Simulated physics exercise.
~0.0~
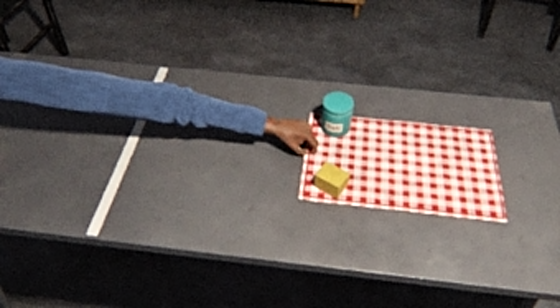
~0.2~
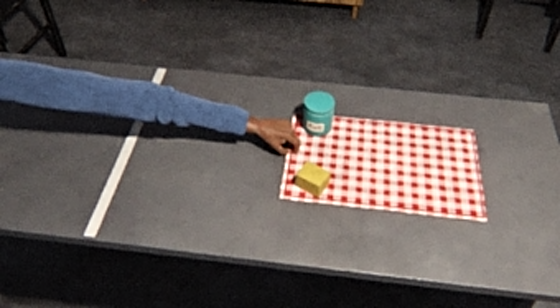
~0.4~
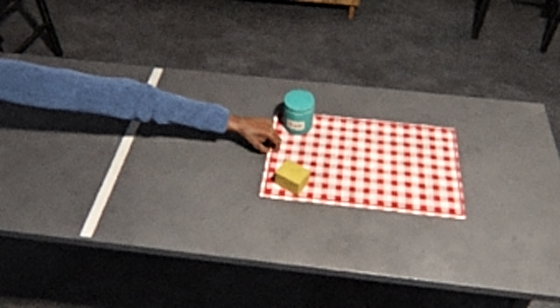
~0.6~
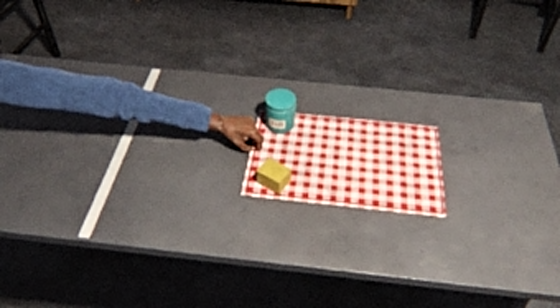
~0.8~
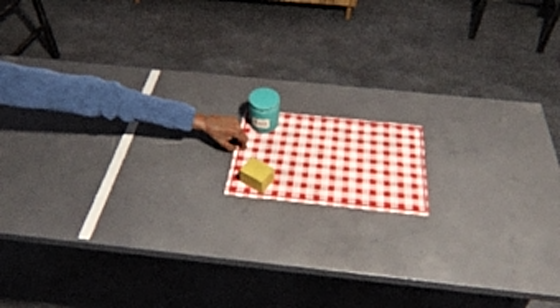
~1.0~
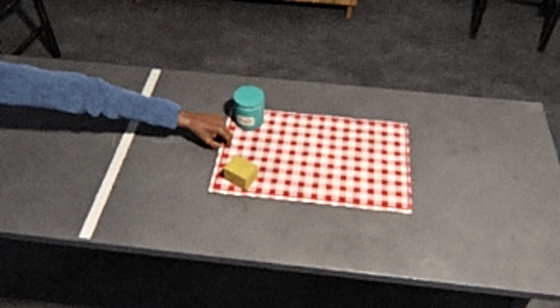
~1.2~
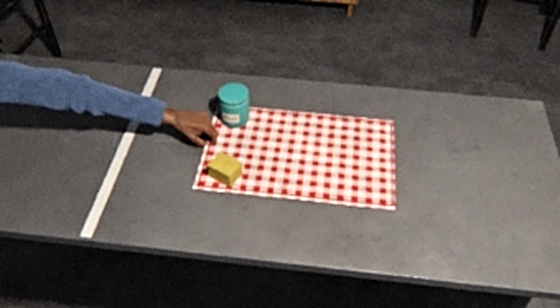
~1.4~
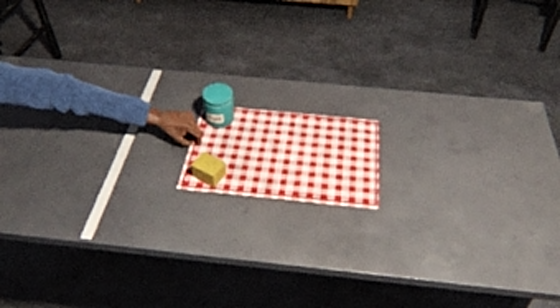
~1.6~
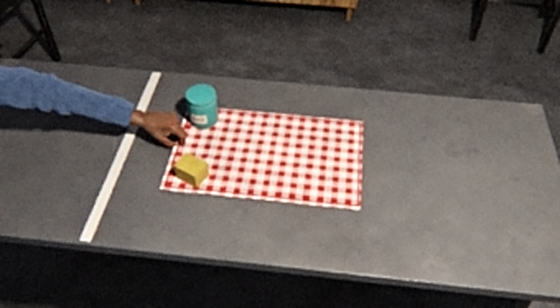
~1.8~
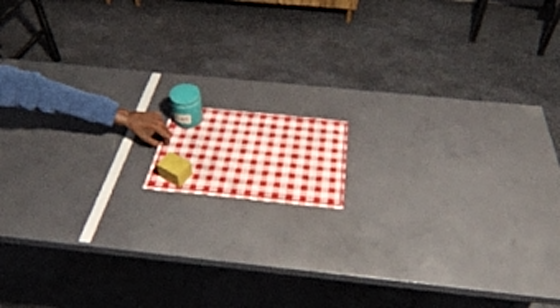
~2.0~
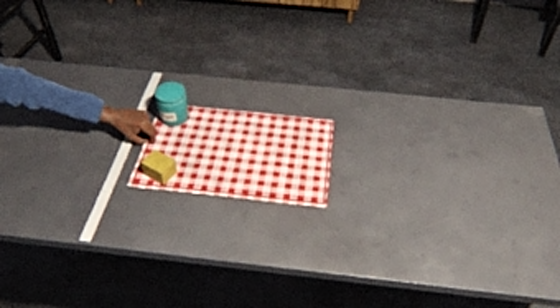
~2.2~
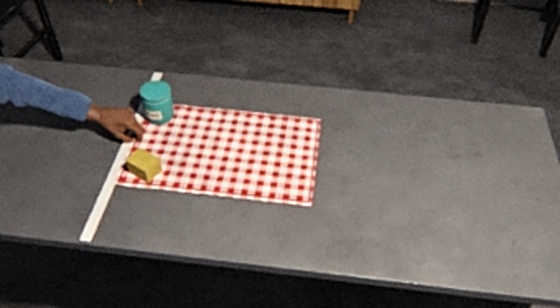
A hand in a blue sleeve pulled a red checked cloth steadily leftward across a dark table, carrying a yellow block and a turquoise jar along, until its edge reached the strip of white tape with both items still sitting on the cloth.
